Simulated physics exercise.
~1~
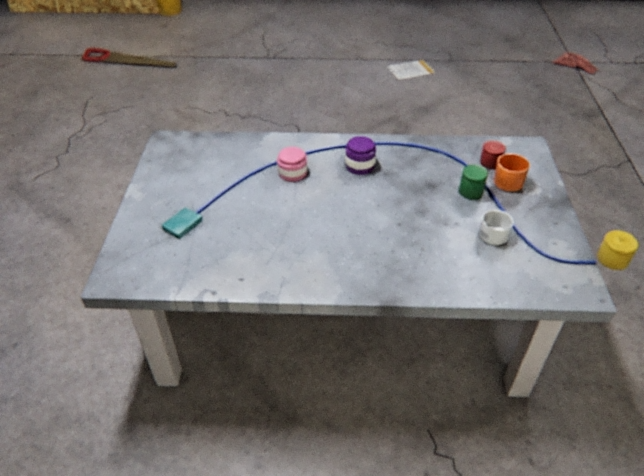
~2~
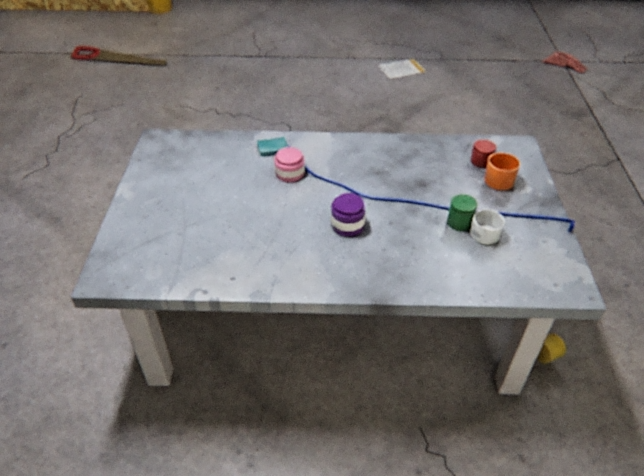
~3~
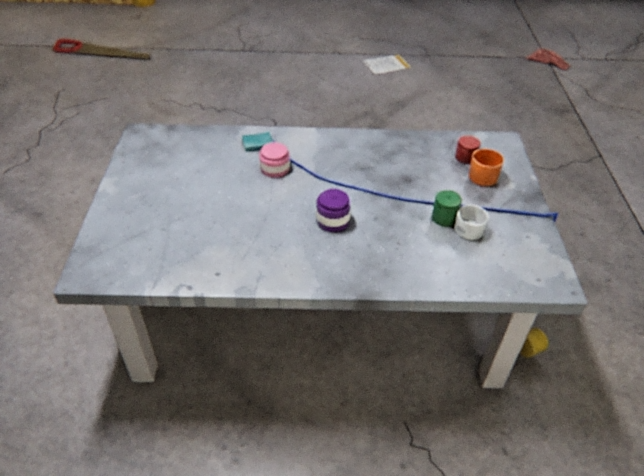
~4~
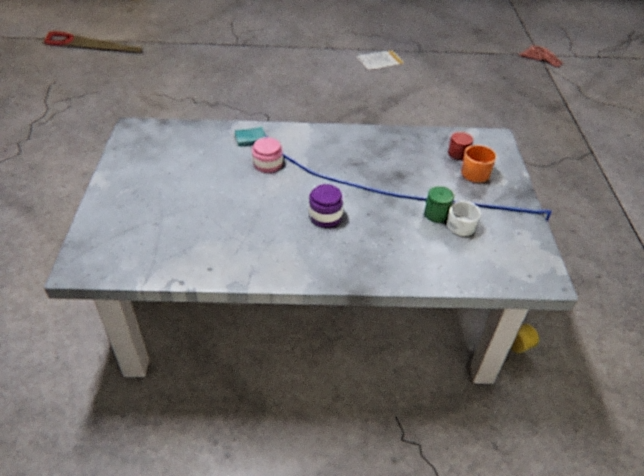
Yellow object dropping off a table's right end as the blue cable shifts, teal block and purple jar ending in new spots.
